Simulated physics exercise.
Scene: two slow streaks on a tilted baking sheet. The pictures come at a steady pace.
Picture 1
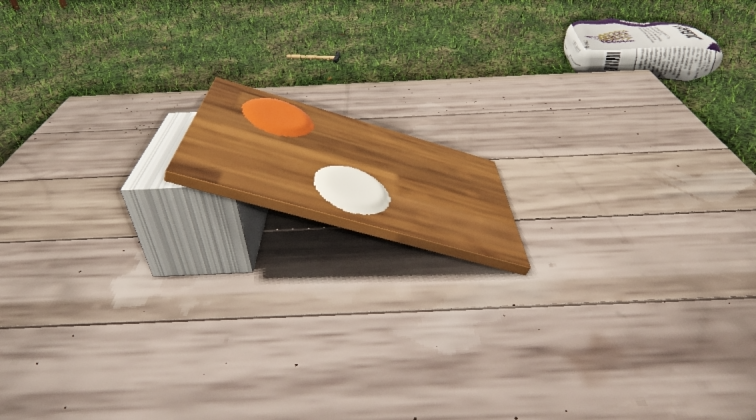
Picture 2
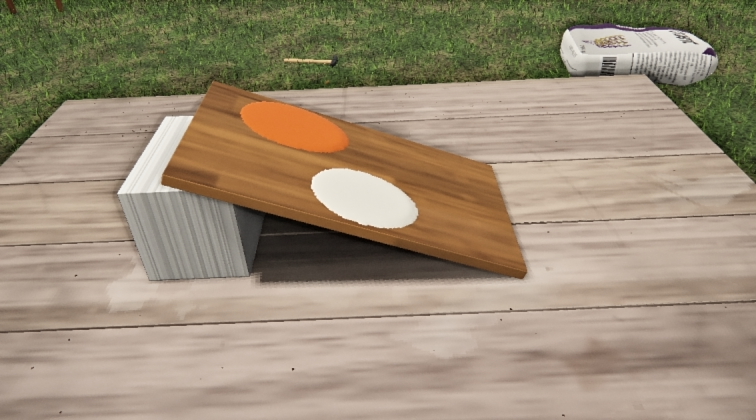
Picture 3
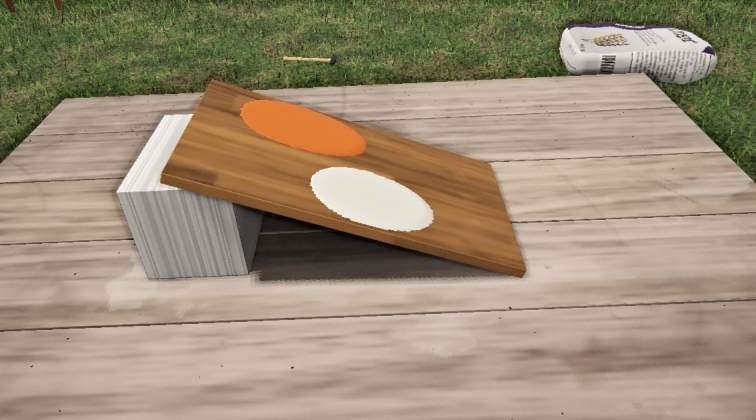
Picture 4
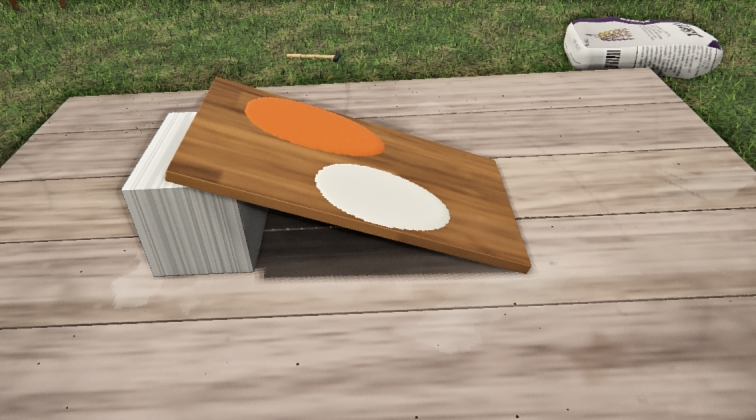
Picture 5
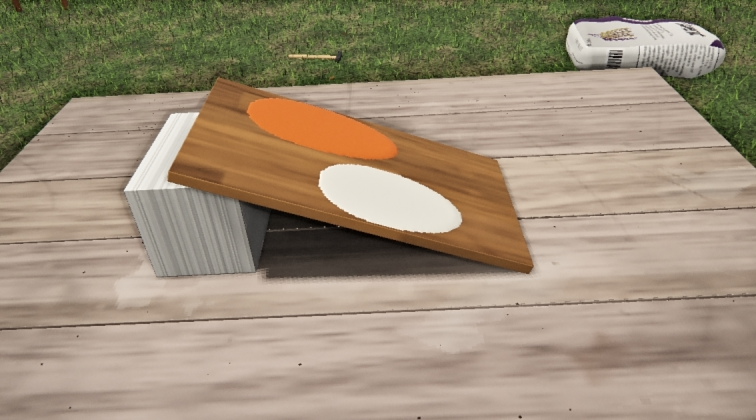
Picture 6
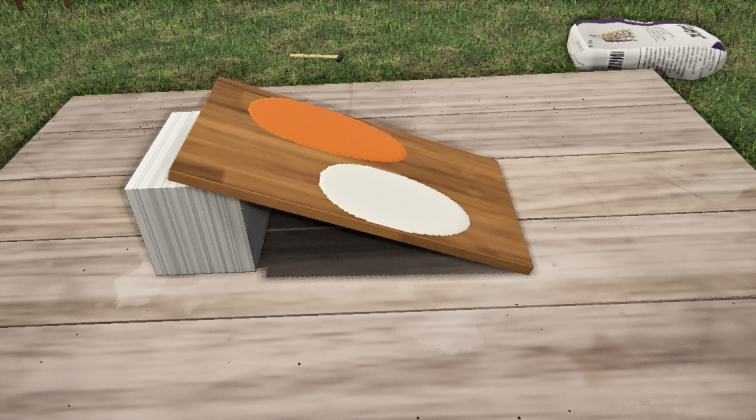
Two patches of sauce, one orange and one white, spread slowly down a tilted wooden board toward the right, stretching from small blobs into long ovals while the board stayed propped on a pale block.
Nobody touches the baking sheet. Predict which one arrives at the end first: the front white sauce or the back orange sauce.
Front.
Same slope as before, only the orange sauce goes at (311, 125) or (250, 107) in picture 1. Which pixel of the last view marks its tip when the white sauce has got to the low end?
Its tip would sit near (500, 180) in the first try and at (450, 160) in the second.
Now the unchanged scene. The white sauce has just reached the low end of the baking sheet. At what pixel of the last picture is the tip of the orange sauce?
Around (463, 169).
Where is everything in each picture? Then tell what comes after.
In the first frame, tip of the white sauce half way down; tip of the orange sauce (305, 123) a quarter of the way down.
In the second frame, tip of the white sauce (407, 207) three quarters of the way down; tip of the orange sauce half way down.
In the third frame, tip of the white sauce three quarters of the way down; tip of the orange sauce (357, 142) half way down.
In the fourth frame, tip of the white sauce (442, 211) three quarters of the way down; tip of the orange sauce half way down.
In the fifth frame, tip of the white sauce three quarters of the way down; tip of the orange sauce (389, 147) half way down.
In the sixth frame, tip of the white sauce (460, 216) three quarters of the way down; tip of the orange sauce three quarters of the way down.
Next, the white sauce is close to the edge; the orange sauce is three quarters of the way down.
Finally, the white sauce is at the low edge; the orange sauce is three quarters of the way down.
